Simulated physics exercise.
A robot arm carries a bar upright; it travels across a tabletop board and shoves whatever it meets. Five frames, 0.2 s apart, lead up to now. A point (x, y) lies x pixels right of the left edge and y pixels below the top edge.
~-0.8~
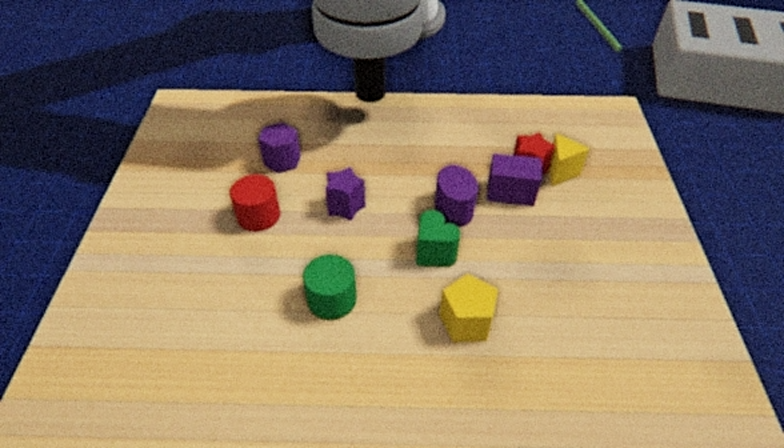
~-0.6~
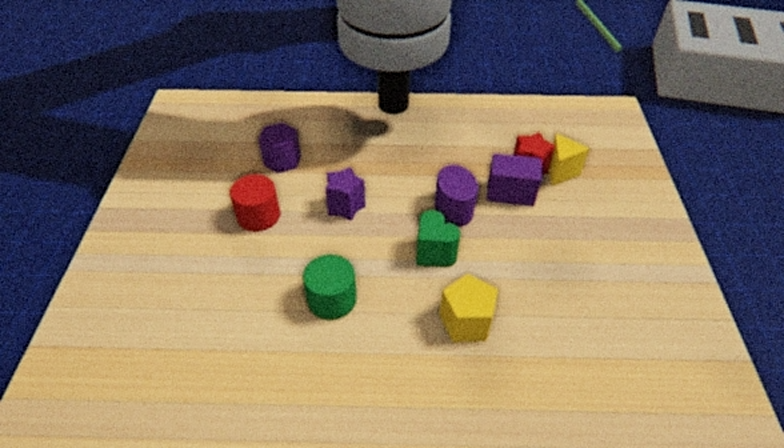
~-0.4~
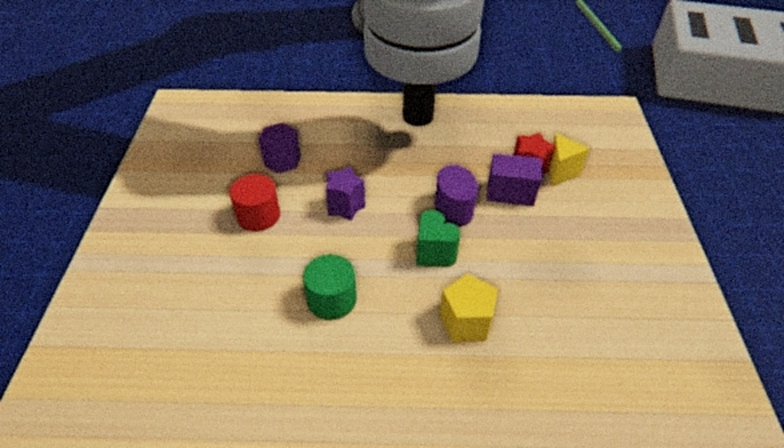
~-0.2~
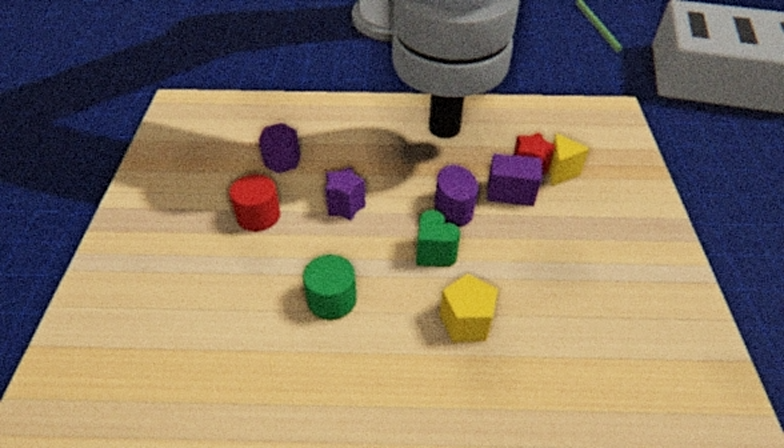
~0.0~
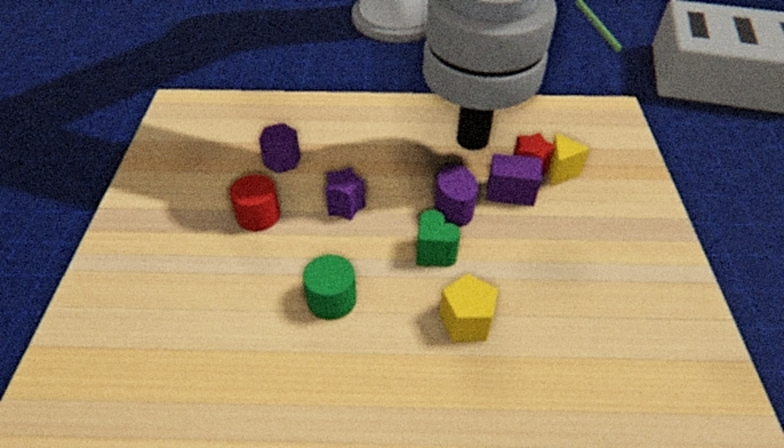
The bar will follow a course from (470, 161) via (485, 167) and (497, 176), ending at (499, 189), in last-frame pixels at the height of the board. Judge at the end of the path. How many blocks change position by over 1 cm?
Moved: 1.
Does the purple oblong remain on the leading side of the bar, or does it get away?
I think the bar keeps pushing the purple oblong along right to the end.
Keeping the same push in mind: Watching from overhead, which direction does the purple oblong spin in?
The purple oblong rotates counterclockwise.
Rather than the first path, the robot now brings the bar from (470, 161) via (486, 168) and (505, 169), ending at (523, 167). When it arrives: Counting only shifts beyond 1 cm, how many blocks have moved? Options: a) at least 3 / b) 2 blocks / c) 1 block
b - 2 blocks.
On the path given first. Halfway along, bar (497, 151); nothing pushed yet.
At the end, bar (503, 169); purple oblong (525, 182), turned 40° anticlockwise; red star-shaped block still.
